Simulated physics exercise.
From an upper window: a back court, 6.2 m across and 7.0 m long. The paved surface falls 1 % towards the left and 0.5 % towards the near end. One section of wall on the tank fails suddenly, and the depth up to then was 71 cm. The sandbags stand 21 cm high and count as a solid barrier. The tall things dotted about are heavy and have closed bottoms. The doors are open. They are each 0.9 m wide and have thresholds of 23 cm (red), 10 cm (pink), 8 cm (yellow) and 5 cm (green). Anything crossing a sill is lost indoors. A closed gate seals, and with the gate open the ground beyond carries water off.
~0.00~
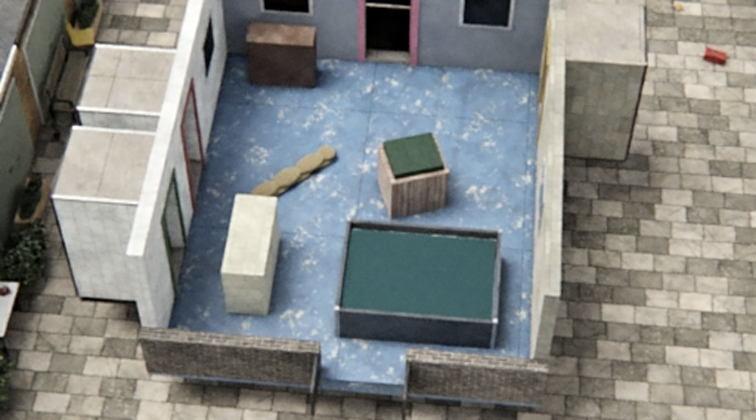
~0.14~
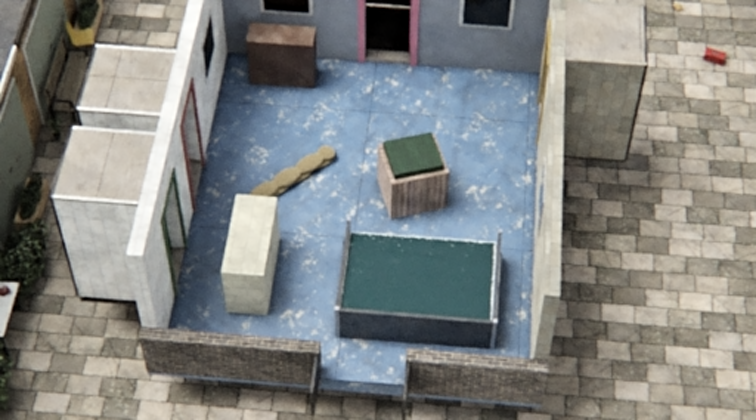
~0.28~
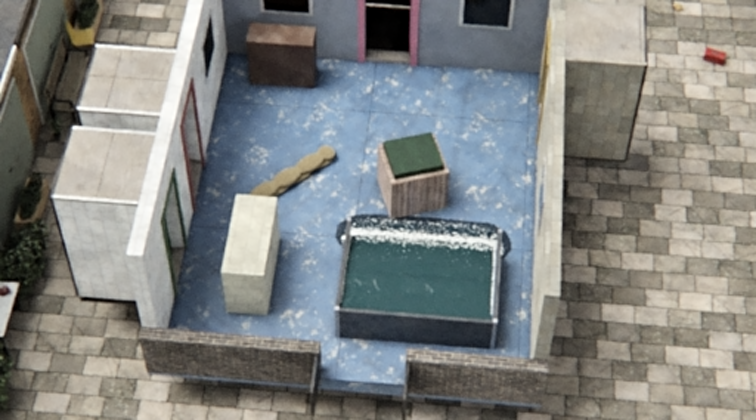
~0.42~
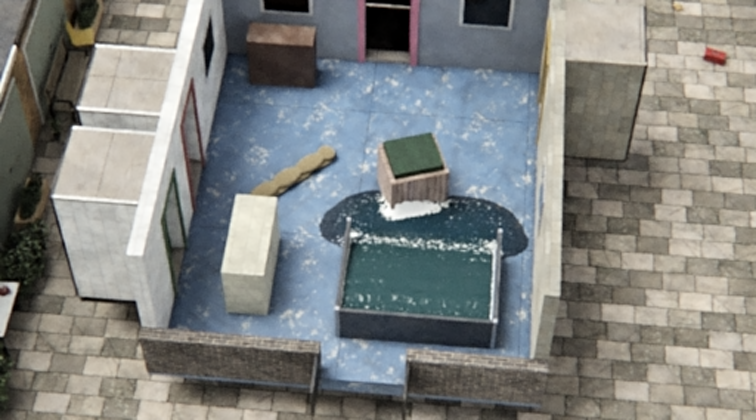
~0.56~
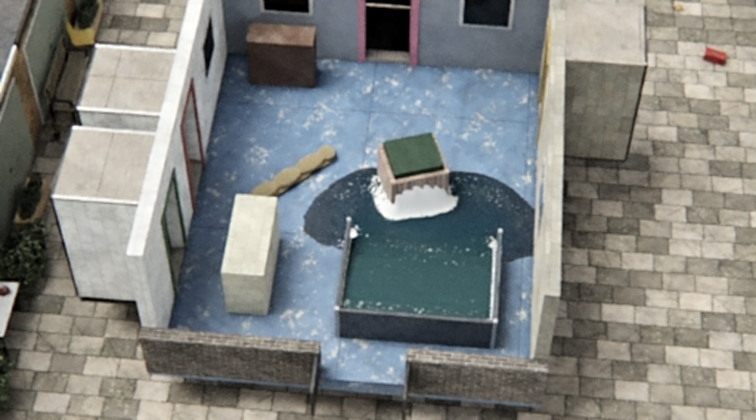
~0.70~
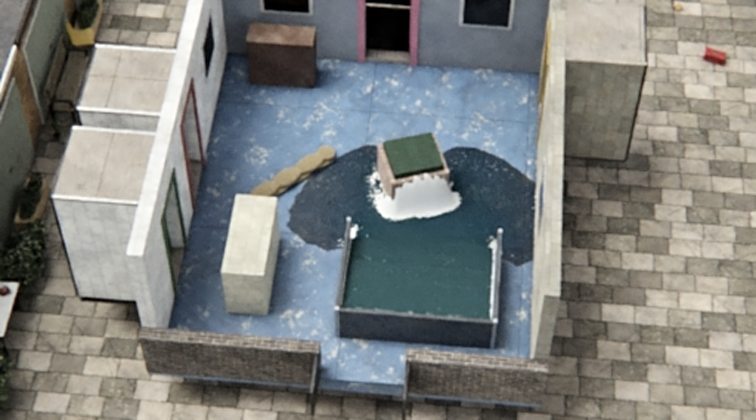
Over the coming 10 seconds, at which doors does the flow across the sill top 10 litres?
Door by door: The red door falls short, the pink door tops it, the yellow door tops it, the green door tops it.
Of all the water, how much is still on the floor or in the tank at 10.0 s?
94 %.
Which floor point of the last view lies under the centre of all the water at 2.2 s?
Around (426, 211) in the last picture.
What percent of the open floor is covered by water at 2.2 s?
Roughly 60 % of the floor.
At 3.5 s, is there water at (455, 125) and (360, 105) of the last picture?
I'd call them drenched and then drenched.
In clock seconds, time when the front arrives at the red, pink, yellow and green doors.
Doors: Red 2.6 s / pink 1.8 s / yellow 1.2 s / green 2.6 s.
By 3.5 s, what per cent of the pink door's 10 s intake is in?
It comes to about 70 per cent.
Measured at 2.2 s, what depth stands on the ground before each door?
In cm: Red 0, pink 10, yellow 13, green 0.
After 1.4 s water covers 40 % of the floor and is deepest (48 cm) near (404, 216); red door not reached, pink door not reached, yellow door 9 cm at the sill, 0 L in, green door not reached.
After 2.2 s water covers 60 % of the floor and is deepest (42 cm) near (521, 77); red door not reached, pink door 10 cm at the sill, 0 L in, yellow door 13 cm at the sill, 10 L in, green door not reached.
After 3.5 s water covers 70 % of the floor and is deepest (24 cm) near (502, 76); red door 8 cm at the sill, 0 L in, pink door 17 cm at the sill, 31 L in, yellow door 12 cm at the sill, 20 L in, green door 8 cm at the sill, 8 L in.
After 6.0 s water covers 95 % of the floor and is deepest (21 cm) near (254, 159); red door 17 cm at the sill, 0 L in, pink door 7 cm at the sill, 43 L in, yellow door 9 cm at the sill, 39 L in, green door 5 cm at the sill, 17 L in.
After 10.0 s water covers 95 % of the floor and is deepest (18 cm) near (171, 317); red door 13 cm at the sill, 0 L in, pink door 9 cm at the sill, 43 L in, yellow door 5 cm at the sill, 44 L in, green door 7 cm at the sill, 37 L in.
